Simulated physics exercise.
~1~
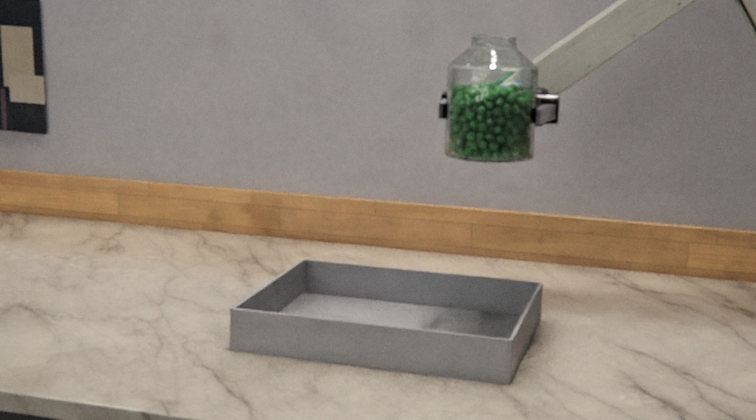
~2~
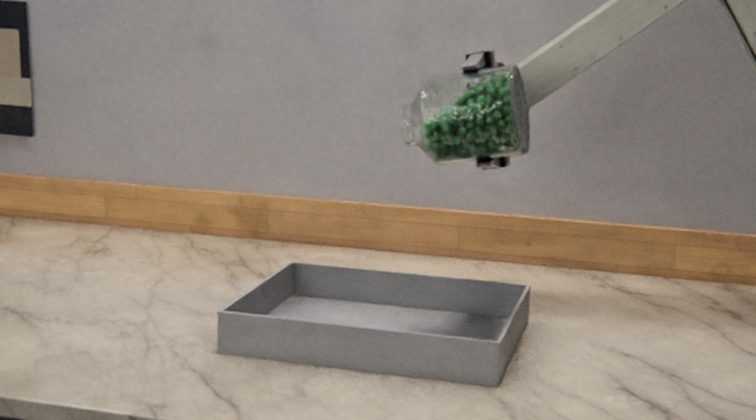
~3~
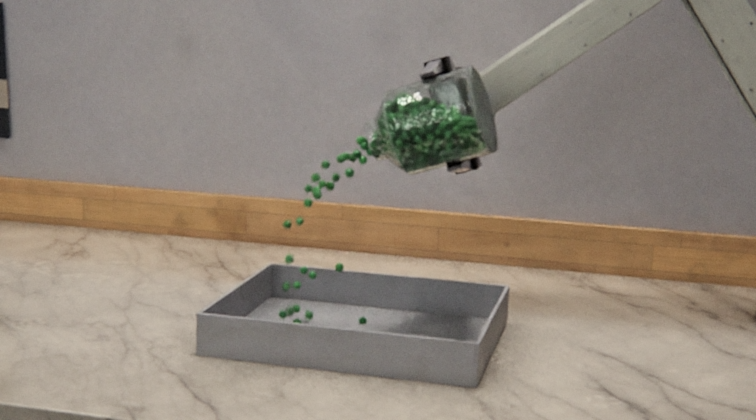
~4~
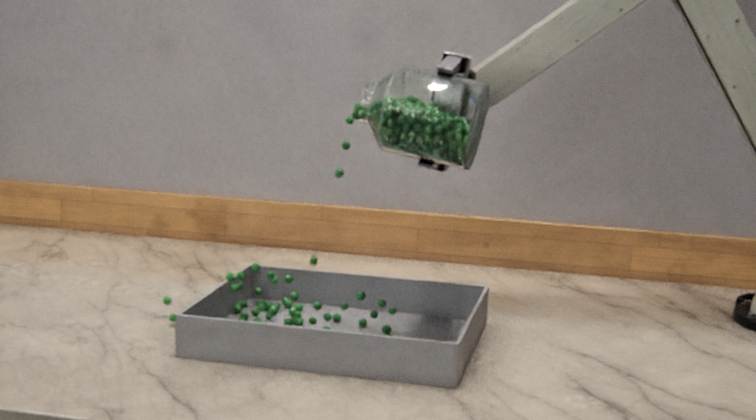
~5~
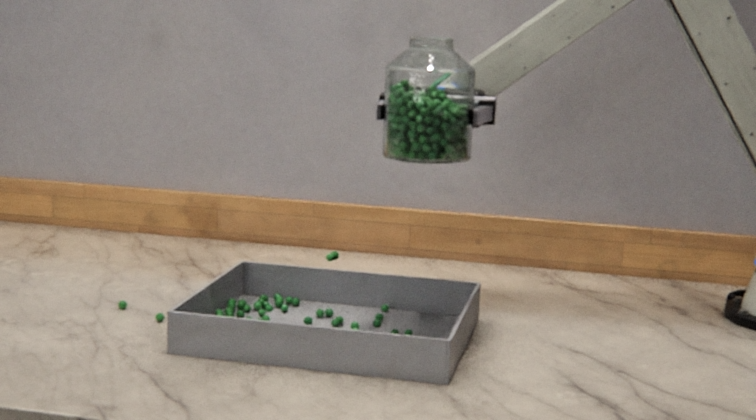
The video shows a mechanical gripper tilting a clear jar of green beads above a gray tray on a marble-patterned table, spilling some to the left before returning the jar upright, still mostly full, with scattered beads in the tray and a few on the table beside it.
